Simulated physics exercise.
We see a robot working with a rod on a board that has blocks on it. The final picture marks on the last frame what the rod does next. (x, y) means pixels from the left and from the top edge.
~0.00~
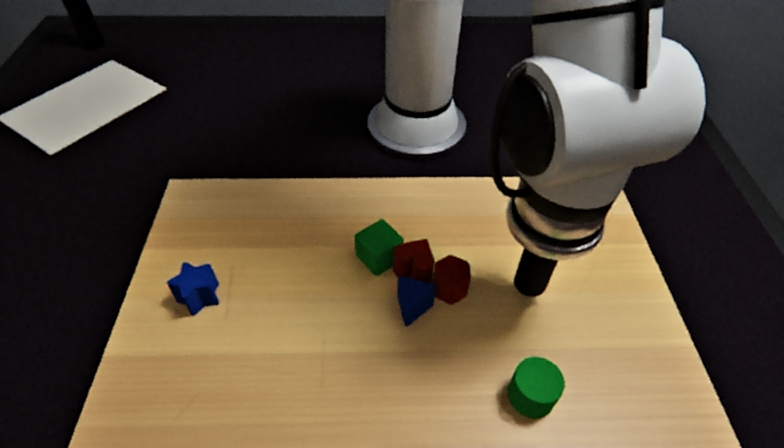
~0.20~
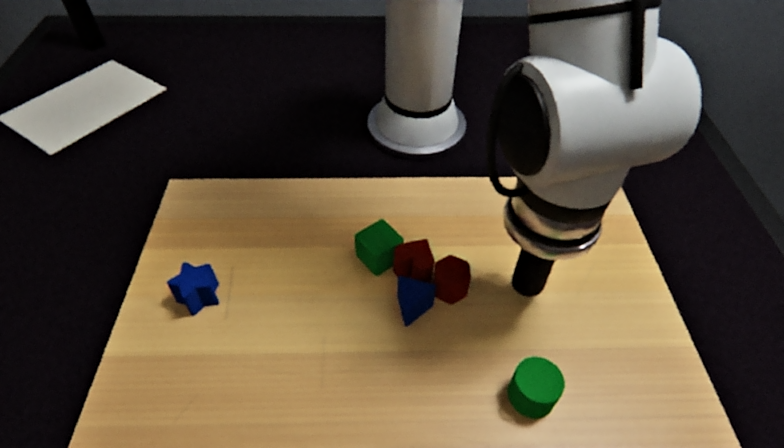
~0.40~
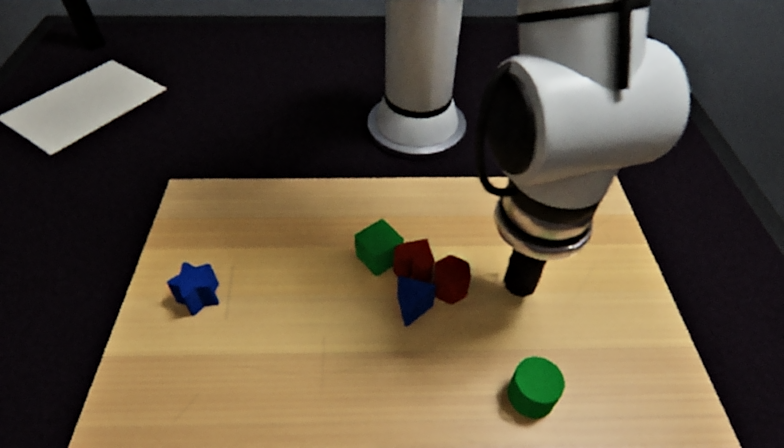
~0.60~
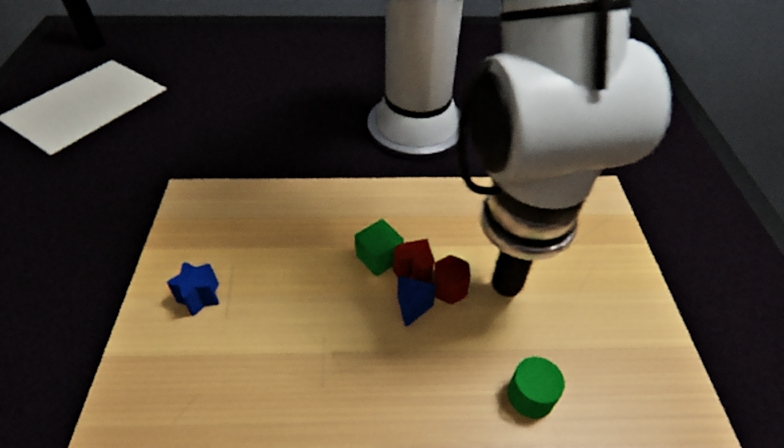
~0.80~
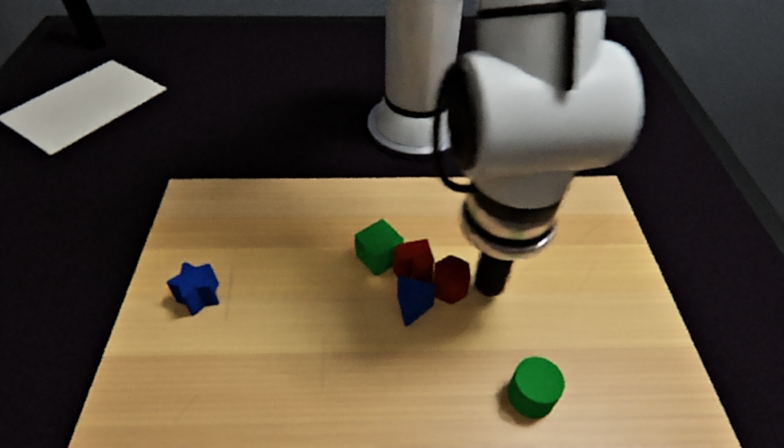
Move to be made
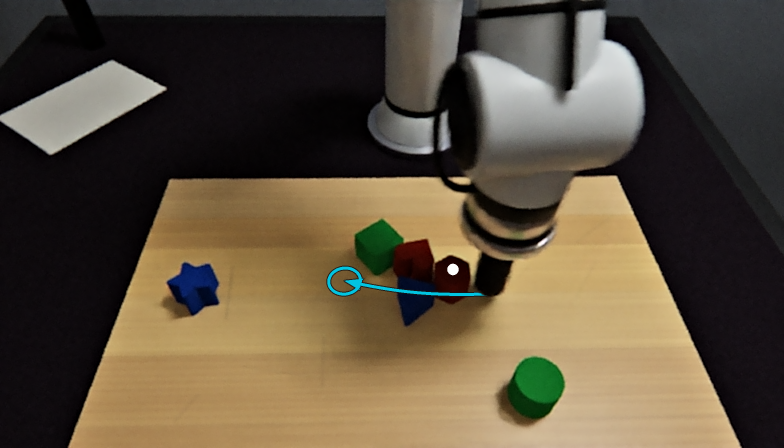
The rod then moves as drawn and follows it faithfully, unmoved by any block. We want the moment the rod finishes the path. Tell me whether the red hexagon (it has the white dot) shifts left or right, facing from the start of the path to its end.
Shifts left.
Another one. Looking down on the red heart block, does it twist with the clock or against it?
Short answer: Clockwise.
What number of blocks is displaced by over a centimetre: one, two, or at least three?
Blocks moved: Three or more.
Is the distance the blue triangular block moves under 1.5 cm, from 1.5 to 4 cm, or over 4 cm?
The distance will be 1.5 to 4 cm.
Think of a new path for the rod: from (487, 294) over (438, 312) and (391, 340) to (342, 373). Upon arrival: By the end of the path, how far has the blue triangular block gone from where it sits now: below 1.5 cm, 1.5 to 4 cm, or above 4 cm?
Travels over 4 cm.
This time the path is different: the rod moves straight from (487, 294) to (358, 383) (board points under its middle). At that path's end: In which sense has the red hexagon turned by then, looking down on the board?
It rotates clockwise.
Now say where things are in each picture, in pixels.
Lower end of the rod (530, 284), tops of blocks, green square (379, 237), blue triangular block (414, 290), red heart block (416, 253), red hexagon (453, 269), in the first frame.
Rod (527, 284), blocks as before, in the second frame.
Rod (519, 284), blocks as before, in the third frame.
Rod (507, 285), blocks as before, in the fourth frame.
Rod (489, 285), green square (379, 237), blue triangular block (414, 290), red heart block (416, 253), red hexagon (453, 269), in the fifth frame.
The drawn path runs from (487, 294) via (415, 292), ending at (345, 281); the dot is on the red hexagon.
The first path, step by step. One third of the way, rod (439, 284); green square (367, 226), turned 25° anticlockwise; blue triangular block (401, 300); red heart block (392, 249), turned 70° clockwise; red hexagon (405, 274).
Two thirds of the way, rod (390, 280); green square (364, 223), turned 30° anticlockwise; blue triangular block (396, 304); red heart block (384, 245), turned 100° clockwise; red hexagon (356, 276), turned 15° anticlockwise.
At the end, rod (344, 271); green square (362, 219), turned 30° anticlockwise; blue triangular block (396, 304); red heart block (381, 242), turned 110° clockwise; red hexagon (314, 280), turned 50° anticlockwise.
